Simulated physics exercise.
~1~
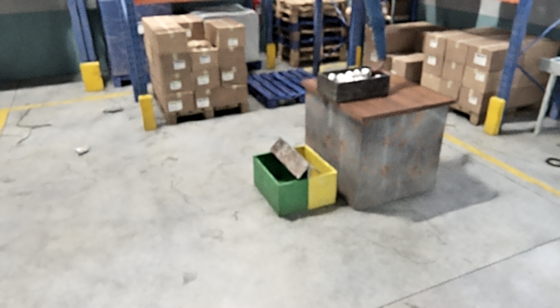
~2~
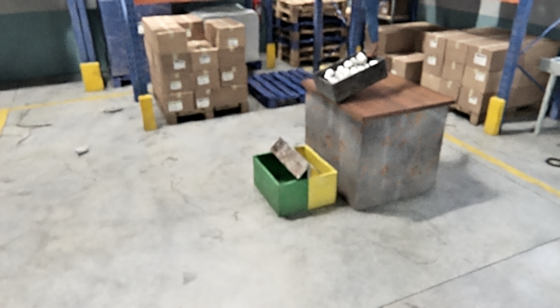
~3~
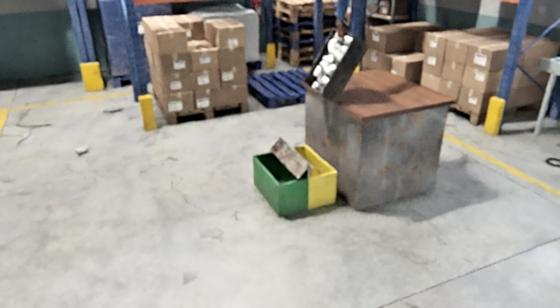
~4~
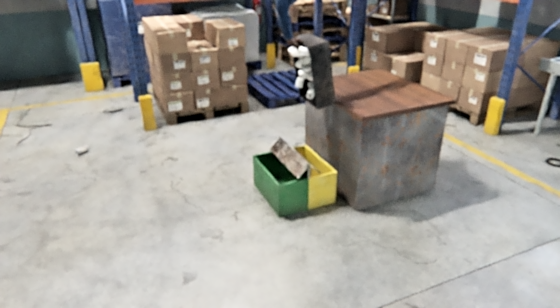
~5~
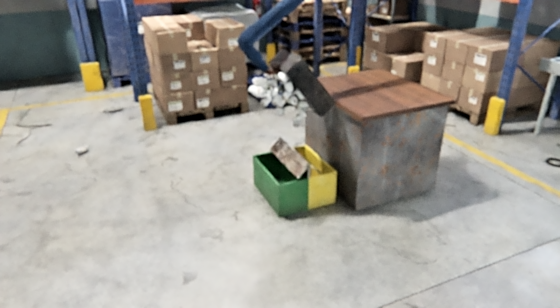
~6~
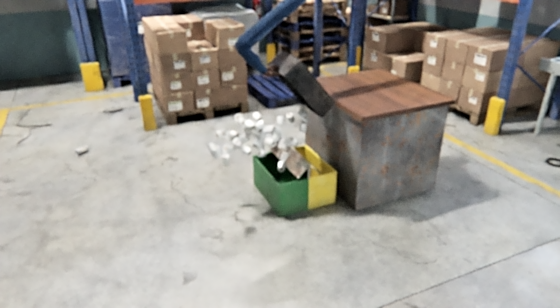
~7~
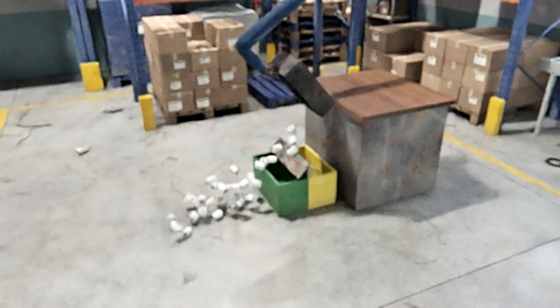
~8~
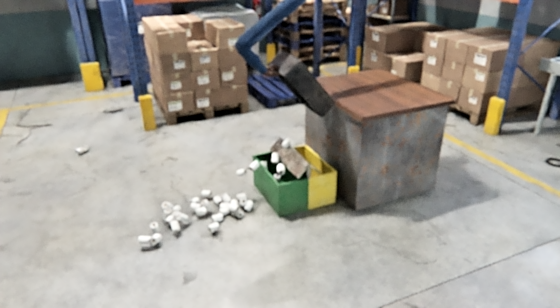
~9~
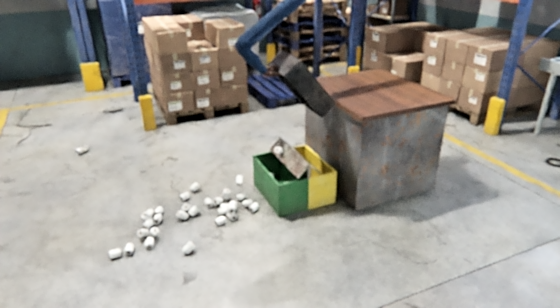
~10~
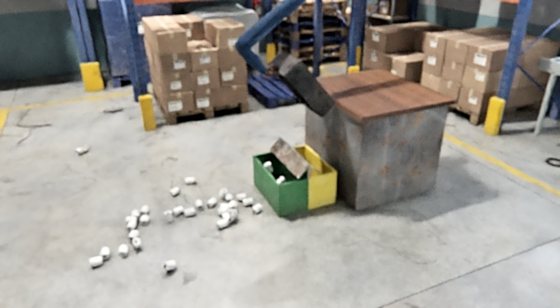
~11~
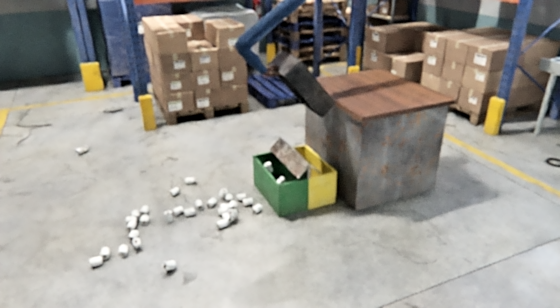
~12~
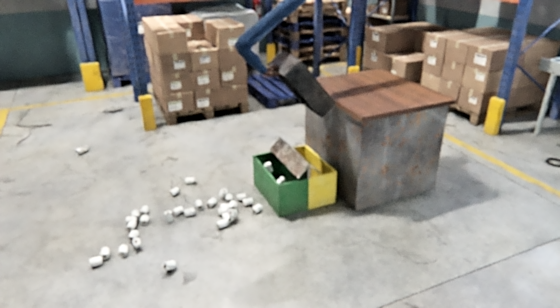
A blue arm tipped a black box of white rolls off the left side of a brown-topped bench, and they poured down over the green bin, a few landing inside while most scattered across the floor to the left and lay still.
